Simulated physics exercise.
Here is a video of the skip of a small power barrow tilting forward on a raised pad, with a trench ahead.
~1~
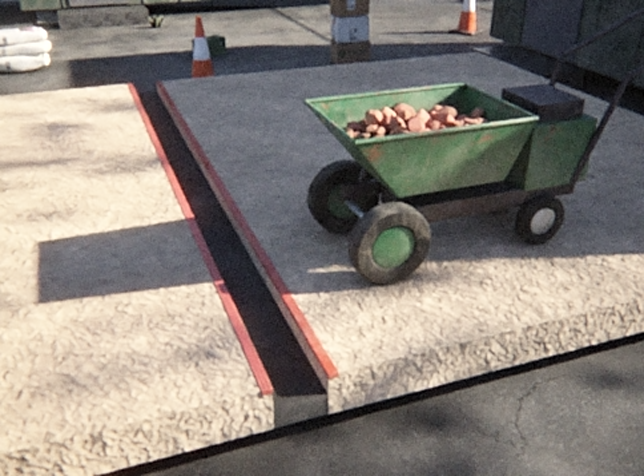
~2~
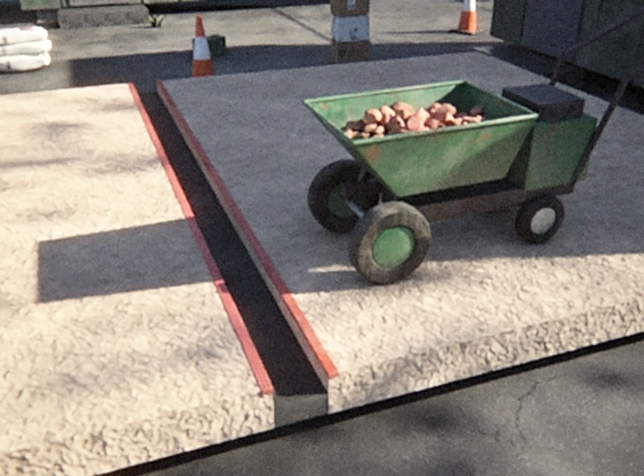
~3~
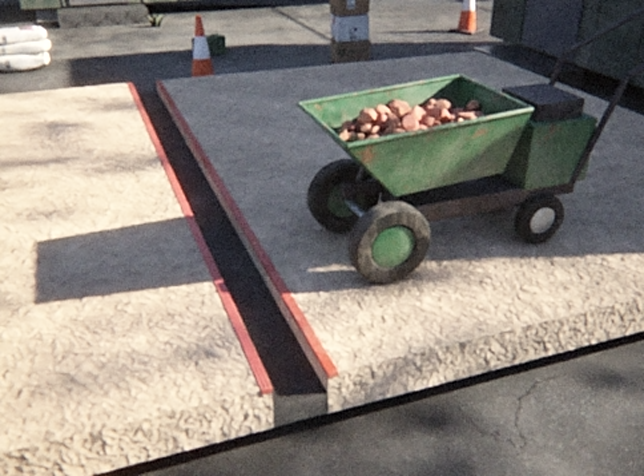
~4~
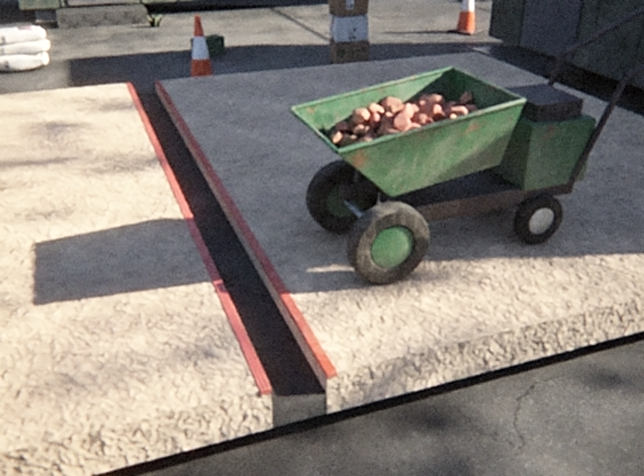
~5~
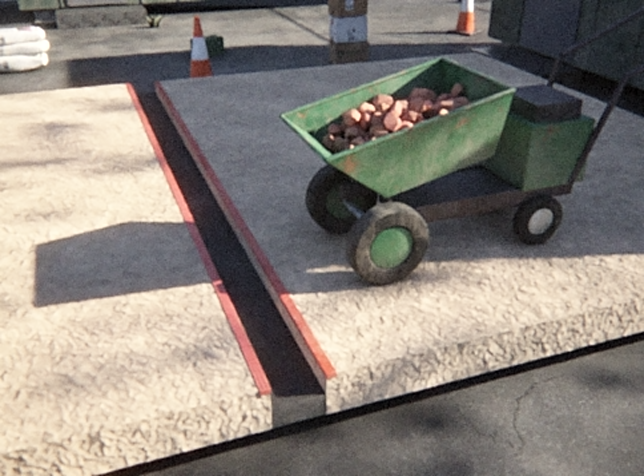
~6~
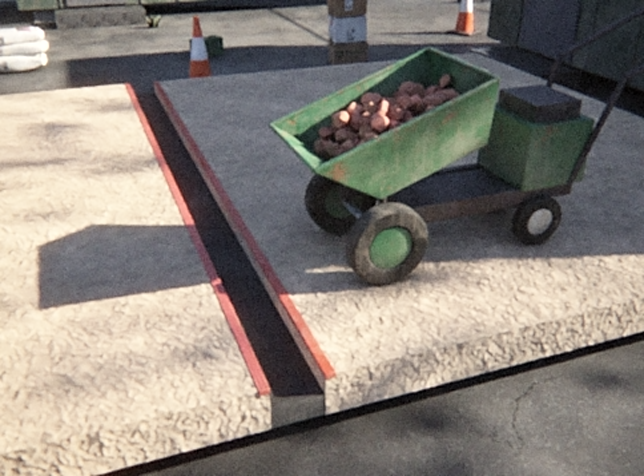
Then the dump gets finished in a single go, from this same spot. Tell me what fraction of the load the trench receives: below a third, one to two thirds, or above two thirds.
The trench receives one to two thirds.
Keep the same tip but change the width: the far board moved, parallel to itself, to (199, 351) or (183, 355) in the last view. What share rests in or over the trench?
The first try comes to close to 90 per cent, the next to 90 per cent.
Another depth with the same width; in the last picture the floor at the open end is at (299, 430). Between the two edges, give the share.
Near 70 %.
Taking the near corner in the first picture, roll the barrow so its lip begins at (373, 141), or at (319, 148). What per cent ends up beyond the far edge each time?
Result: Try 1 = 20 %, try 2 = 80 %.
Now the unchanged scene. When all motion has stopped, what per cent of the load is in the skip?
About 10 %.
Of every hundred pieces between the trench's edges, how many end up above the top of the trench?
Estimate: Near 40 per cent.
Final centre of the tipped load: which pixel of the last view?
At about (226, 275), give or take.
Just after the last frame, skip tipped steeply; every one in the skip.
A moment on, skip tipped right over; the larger part in the skip; about a tenth in or heaped over the trench; just a few beyond it; just a few falling.
Further on, skip tipped right over; roughly a quarter in the skip; roughly a third in or heaped over the trench; roughly a third beyond it.
When it is over, skip tipped right over; about a tenth in the skip; roughly half in or heaped over the trench; roughly a third beyond it.
